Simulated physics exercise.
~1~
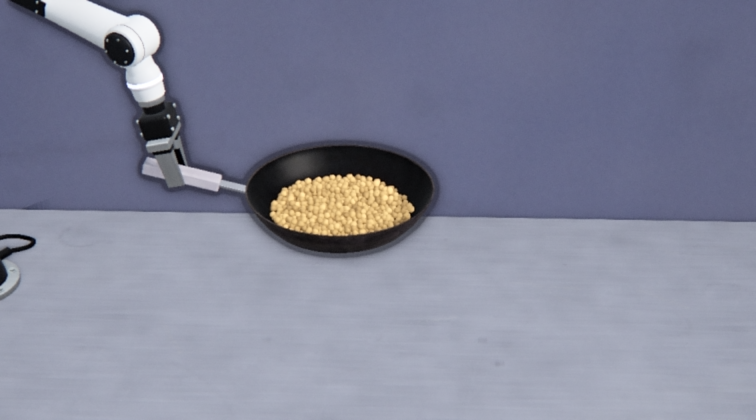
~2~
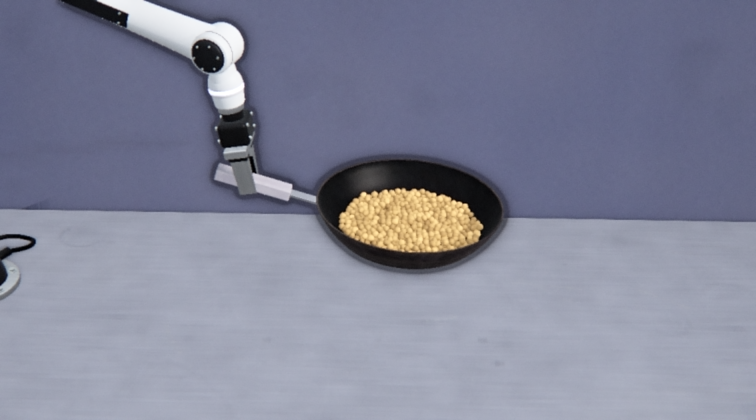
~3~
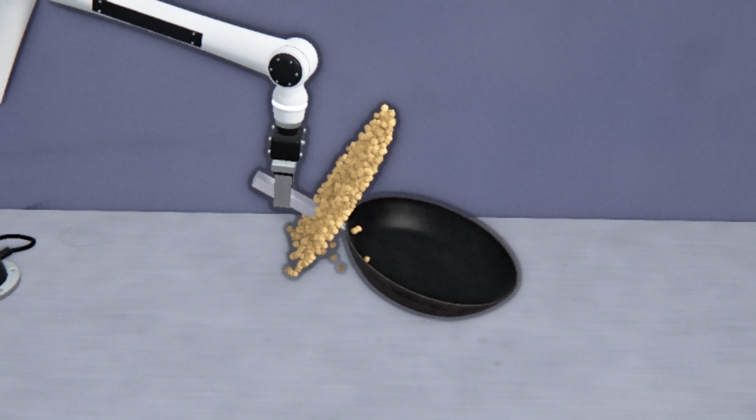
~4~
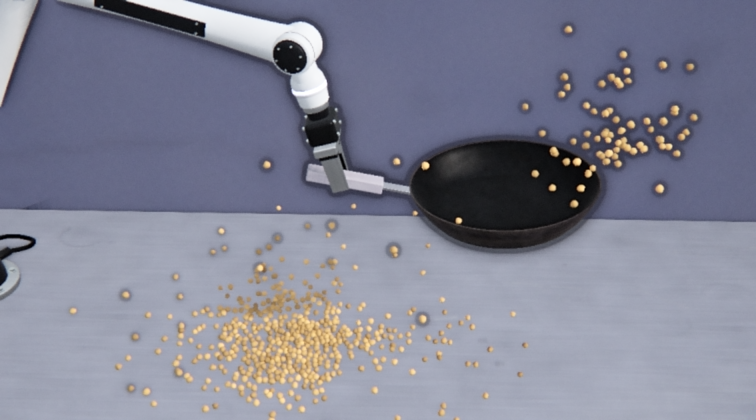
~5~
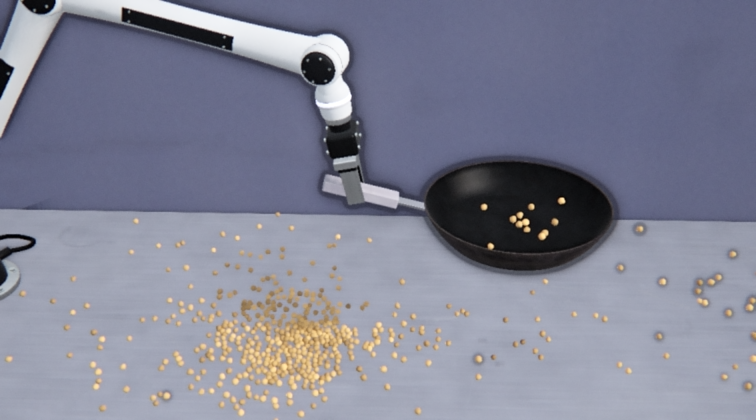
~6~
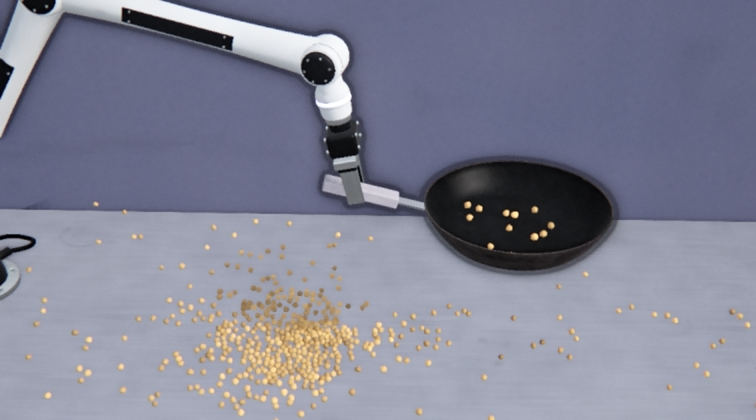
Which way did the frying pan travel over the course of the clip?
The frying pan moved to the right, carried by the robot arm.
